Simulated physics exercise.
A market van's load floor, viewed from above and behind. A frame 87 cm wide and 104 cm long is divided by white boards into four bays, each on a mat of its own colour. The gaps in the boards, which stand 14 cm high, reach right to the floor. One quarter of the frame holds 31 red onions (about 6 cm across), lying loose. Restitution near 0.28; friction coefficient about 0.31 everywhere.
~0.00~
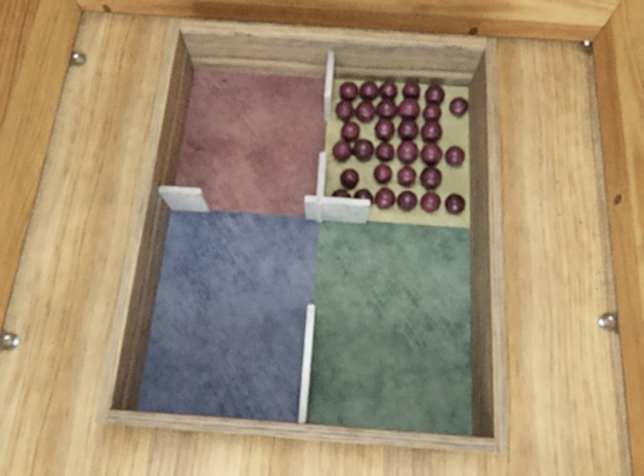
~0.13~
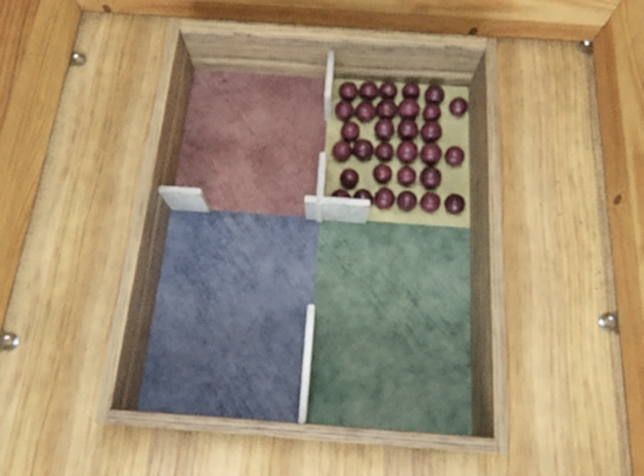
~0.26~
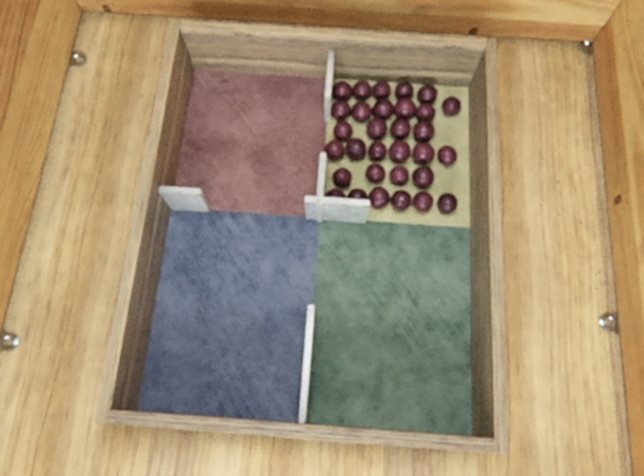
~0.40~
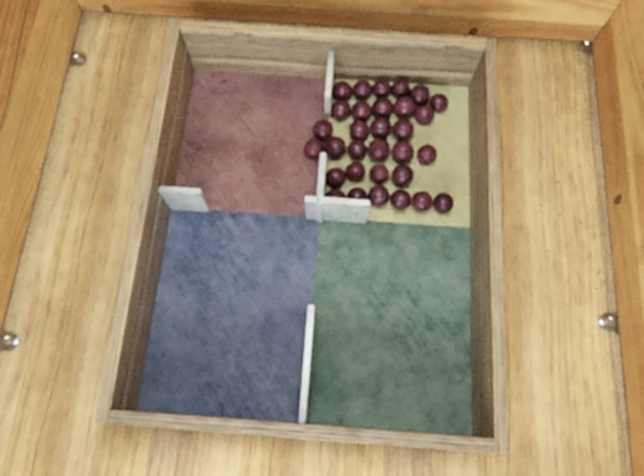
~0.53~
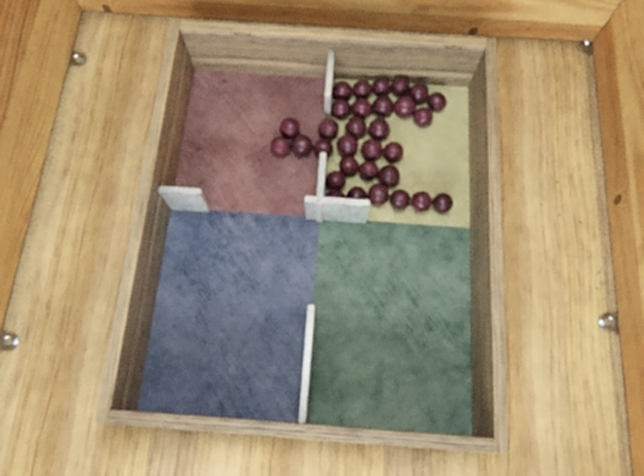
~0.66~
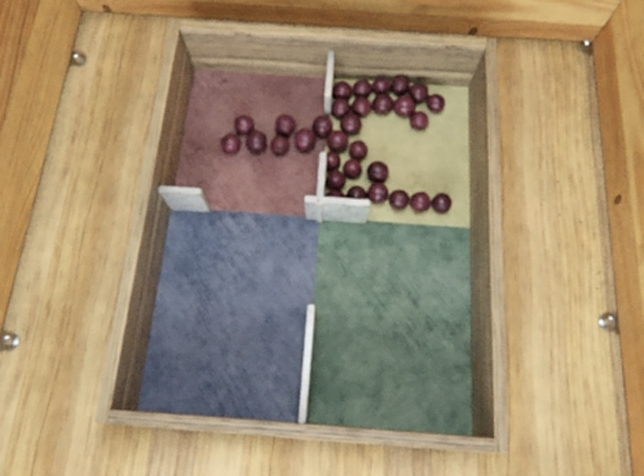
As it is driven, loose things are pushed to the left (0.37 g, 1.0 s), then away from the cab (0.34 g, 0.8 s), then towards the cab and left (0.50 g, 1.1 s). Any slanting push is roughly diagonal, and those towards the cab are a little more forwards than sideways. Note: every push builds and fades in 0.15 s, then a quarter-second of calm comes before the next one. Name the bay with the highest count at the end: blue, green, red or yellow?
It is the red one.
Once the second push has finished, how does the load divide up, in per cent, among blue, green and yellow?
By that time it's blue at 10 percent, green at 30 percent and yellow at 30 percent.
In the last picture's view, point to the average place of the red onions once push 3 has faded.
Centred roughly on pixel (244, 135).
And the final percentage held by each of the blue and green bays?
Roughly blue 20 %, green 0 %.
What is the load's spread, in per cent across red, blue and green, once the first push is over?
Shares - red: 50, blue: 0, green: 0 (per cent).
After push 1 (1.24 s), 14 in the red bay and 17 in the yellow bay.
After push 2 (2.29 s), 10 in the red bay, 4 in the blue bay, 8 in the green bay and 9 in the yellow bay.
After push 3 (3.64 s), 20 in the red bay, 7 in the blue bay, 1 in the green bay and 3 in the yellow bay.
Final count (at 4.24 s), 20 in the red bay, 7 in the blue bay, 1 in the green bay and 3 in the yellow bay.
